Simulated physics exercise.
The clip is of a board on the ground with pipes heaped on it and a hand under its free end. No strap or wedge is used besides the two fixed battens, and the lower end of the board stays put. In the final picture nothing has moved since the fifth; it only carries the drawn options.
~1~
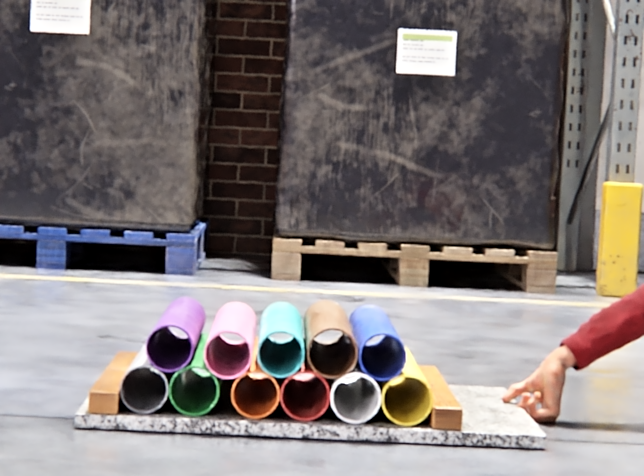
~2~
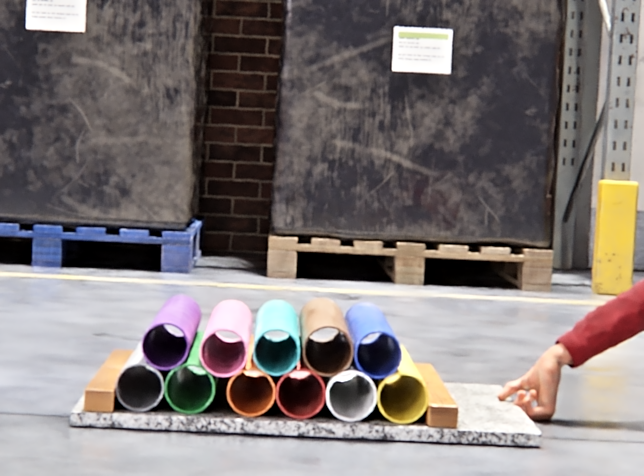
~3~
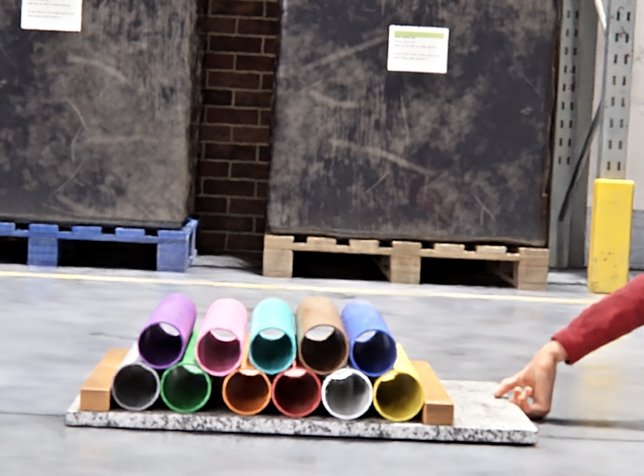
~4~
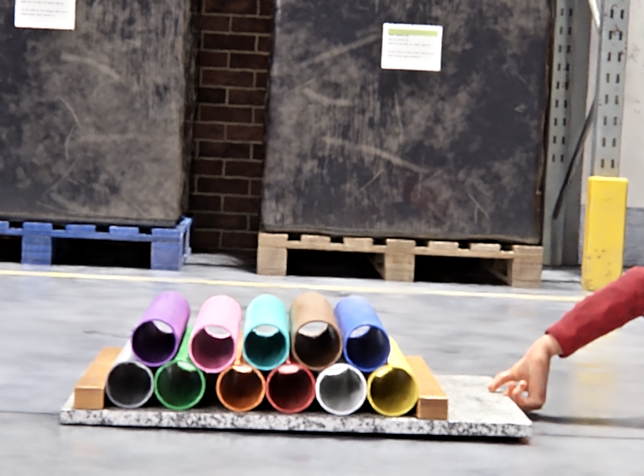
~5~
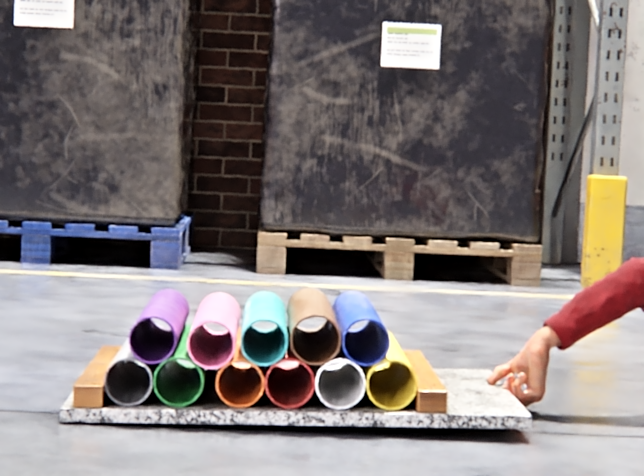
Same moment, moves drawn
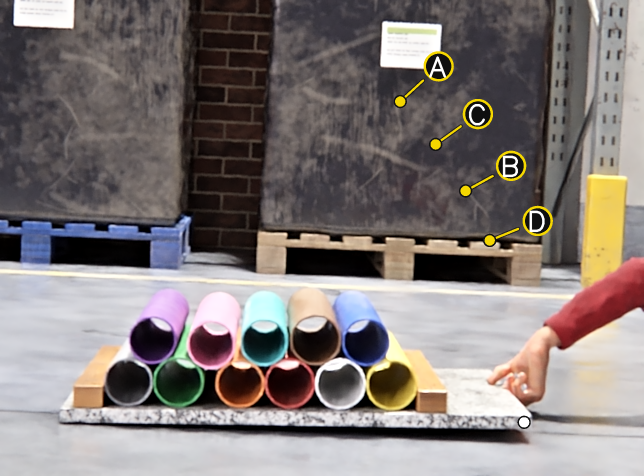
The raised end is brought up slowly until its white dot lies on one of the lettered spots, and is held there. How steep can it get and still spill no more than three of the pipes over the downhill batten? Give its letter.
The highest mark that will do is D.
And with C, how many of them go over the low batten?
The count is five.
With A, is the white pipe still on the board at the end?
The white pipe: Yes.
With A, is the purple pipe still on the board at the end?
No.
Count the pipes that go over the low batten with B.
It comes to five.
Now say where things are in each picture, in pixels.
The first frame shows white pipe (356, 398); yellow pipe (407, 400); blue pipe (383, 357).
The second frame shows blue pipe (378, 355); purple pipe (166, 346).
The third frame shows board (301, 392); white pipe (347, 394); yellow pipe (399, 395); green pipe (185, 387).
The fourth frame shows board (296, 388); grey pipe (130, 384); green pipe (180, 384).
The fifth frame shows board (295, 384); grey pipe (129, 382); green pipe (179, 381).
On the marked copy, A at (400, 101); B at (465, 191); C at (436, 145); D at (490, 240); the white dot at (524, 422).
Following D. Soon after the start, board at 16°.
Later, board at 25°.
In the end, board at 25°, none over the low batten.
As for the rest, A five over the low batten; B five over the low batten; C five over the low batten.
